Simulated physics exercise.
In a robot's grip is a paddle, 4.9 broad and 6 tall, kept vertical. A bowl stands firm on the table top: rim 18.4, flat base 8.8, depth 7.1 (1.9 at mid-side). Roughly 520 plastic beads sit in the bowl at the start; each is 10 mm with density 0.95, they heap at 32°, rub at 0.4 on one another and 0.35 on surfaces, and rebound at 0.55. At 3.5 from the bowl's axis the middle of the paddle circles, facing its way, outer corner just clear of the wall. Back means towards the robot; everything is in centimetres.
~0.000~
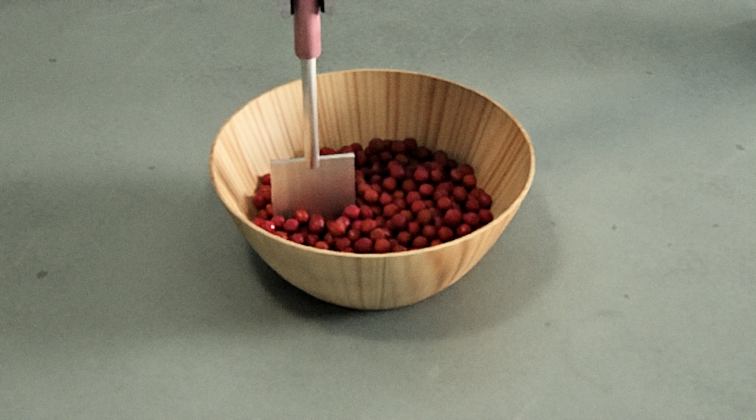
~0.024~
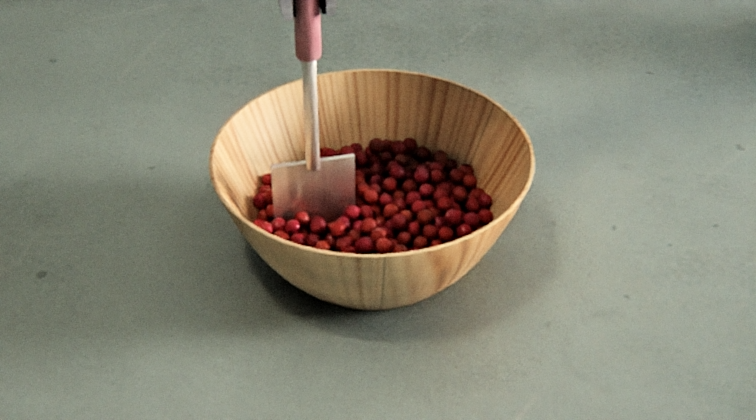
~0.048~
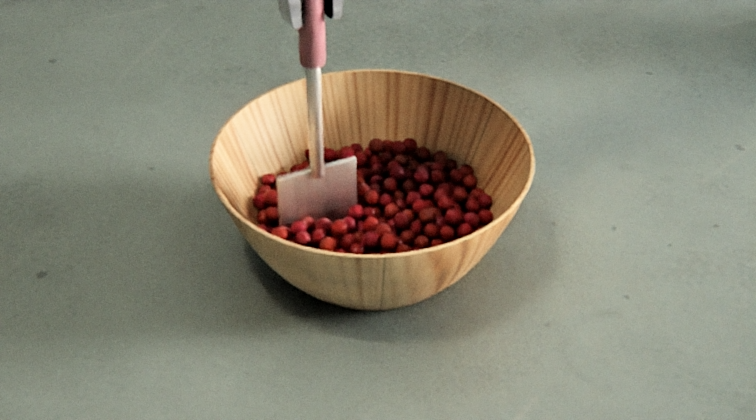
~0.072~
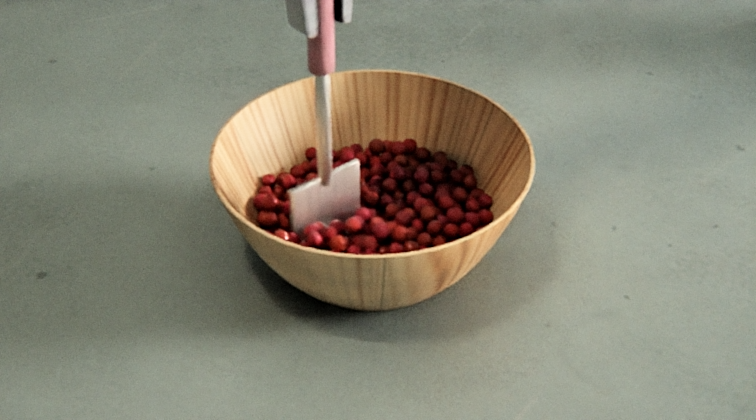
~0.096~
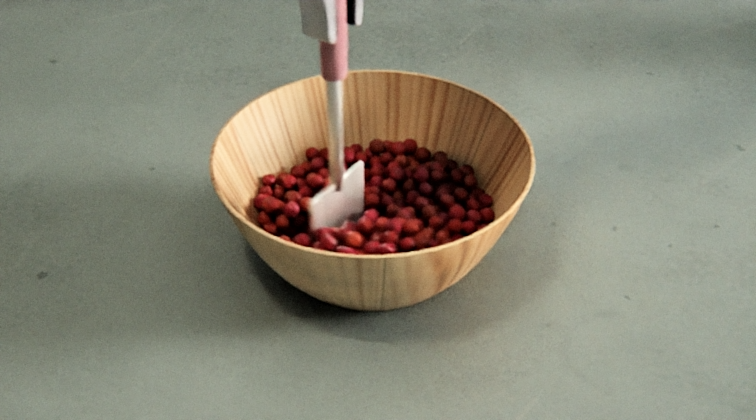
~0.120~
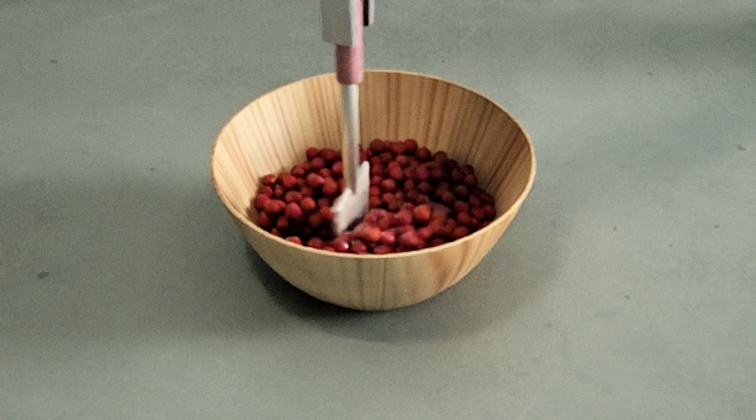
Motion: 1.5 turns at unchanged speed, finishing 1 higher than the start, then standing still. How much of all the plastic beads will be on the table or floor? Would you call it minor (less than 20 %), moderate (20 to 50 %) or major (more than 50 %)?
I would call it minor.
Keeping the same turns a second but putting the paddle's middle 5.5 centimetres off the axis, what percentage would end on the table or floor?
In that case some 0 per cent.
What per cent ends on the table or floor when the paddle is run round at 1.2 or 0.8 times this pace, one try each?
Estimates in order: Some 10 % and some 0 %.
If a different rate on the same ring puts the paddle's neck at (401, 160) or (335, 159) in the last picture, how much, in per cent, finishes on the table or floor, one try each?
So, roughly 30 percent the first time and 0 percent the second.
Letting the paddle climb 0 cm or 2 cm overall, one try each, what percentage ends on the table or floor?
About 5 per cent on the first try and 5 per cent on the second.
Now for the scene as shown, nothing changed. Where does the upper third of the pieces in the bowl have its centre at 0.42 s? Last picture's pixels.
I'd put it at around (364, 123).
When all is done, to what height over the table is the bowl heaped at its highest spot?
Around 6.5 cm above the table.
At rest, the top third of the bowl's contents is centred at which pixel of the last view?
Centre of top third: Approx. (421, 173).
After 0.42 s, 248° round, highest piece 9 above the table; 514 in the bowl, 1 on the table or floor, 4 in flight or on the tool.
After 0.73 s, 74° round, highest piece 8 above the table; 502 in the bowl, 16 on the table or floor, 1 in flight or on the tool.
After 1.08 s, 180° round, highest piece 7 above the table; 497 in the bowl, 22 on the table or floor.
After 1.78 s, 180° round, highest piece 6 above the table; 497 in the bowl, 22 on the table or floor.
In the end, 497 in the bowl, 22 on the table or floor. That is 4 % on the table or floor.
